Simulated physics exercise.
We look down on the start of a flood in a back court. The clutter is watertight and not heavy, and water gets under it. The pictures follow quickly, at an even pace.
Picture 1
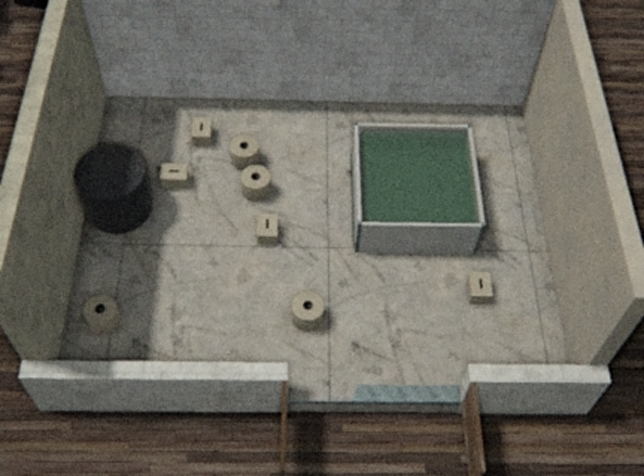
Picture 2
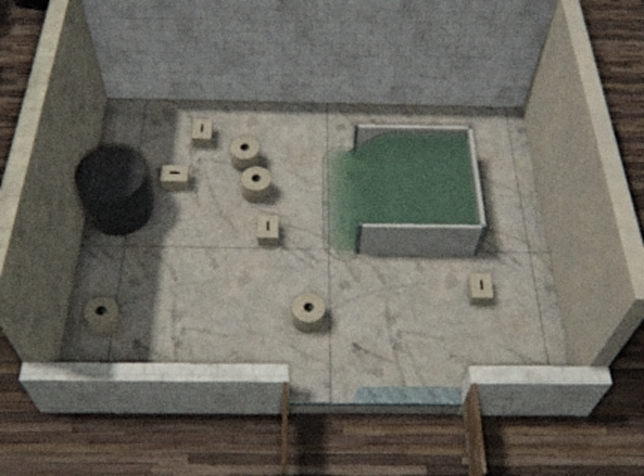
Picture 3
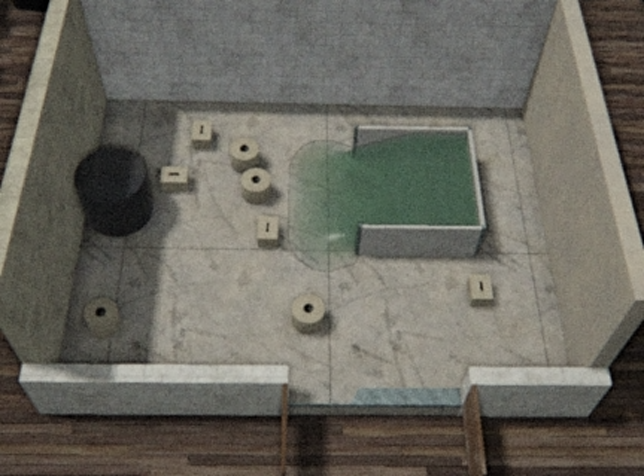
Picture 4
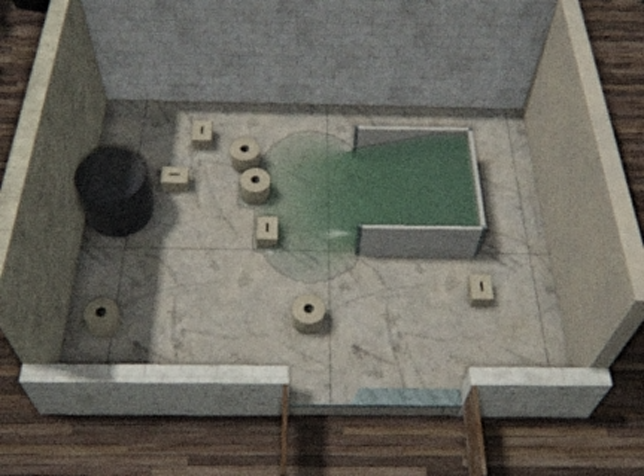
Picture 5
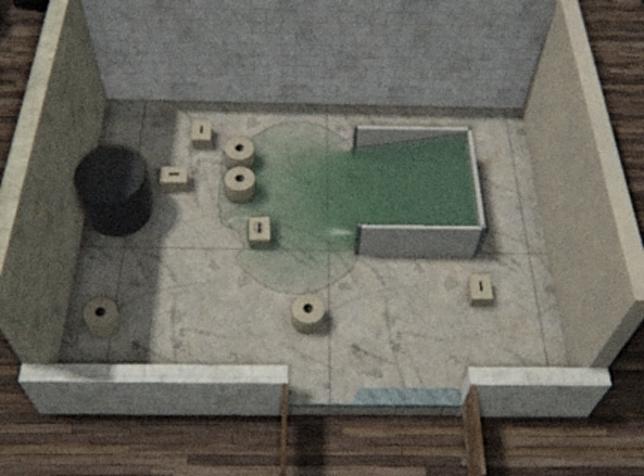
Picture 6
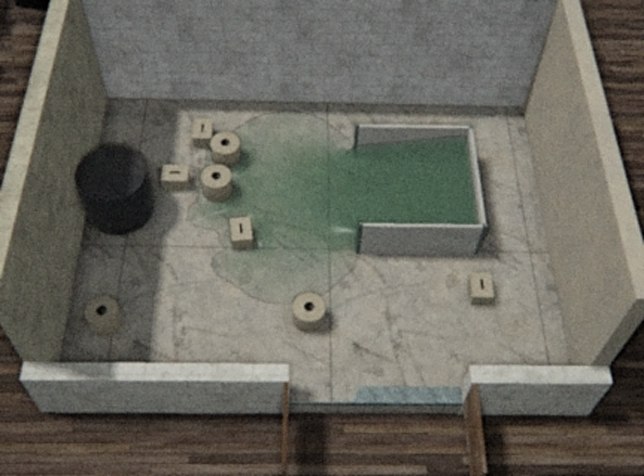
Green water spreads left from an opened pen and pushes three small blocks left.
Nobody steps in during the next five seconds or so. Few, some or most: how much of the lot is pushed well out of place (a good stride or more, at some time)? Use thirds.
Share: At least two thirds.
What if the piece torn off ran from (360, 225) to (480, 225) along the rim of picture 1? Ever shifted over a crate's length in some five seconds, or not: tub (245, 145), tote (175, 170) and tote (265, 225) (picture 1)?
One after the other: Less than that, under that, under that.
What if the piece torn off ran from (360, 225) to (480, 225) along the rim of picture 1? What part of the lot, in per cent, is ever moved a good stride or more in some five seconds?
Some 20 per cent.
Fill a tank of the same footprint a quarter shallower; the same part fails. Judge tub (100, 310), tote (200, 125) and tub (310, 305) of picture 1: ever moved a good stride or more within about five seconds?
One after the other: Swept aside, yes, no.
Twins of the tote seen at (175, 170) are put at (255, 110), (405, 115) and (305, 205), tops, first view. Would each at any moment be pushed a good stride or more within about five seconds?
In that order: Shifted that much, under that, moved that far.
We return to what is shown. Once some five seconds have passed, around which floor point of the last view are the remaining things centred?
Near (269, 229).
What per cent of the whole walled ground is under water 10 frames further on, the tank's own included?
Some 60 per cent.
A moment on, 3 of 8 are well off their spots; 2 afloat.
Next, 5 of 8 are well off their spots; 6 afloat.
Later, 5 of 8 are well off their spots; 6 afloat.
In the end, 6 of 8 are well off their spots, and 6 have been at some point; 6 afloat.
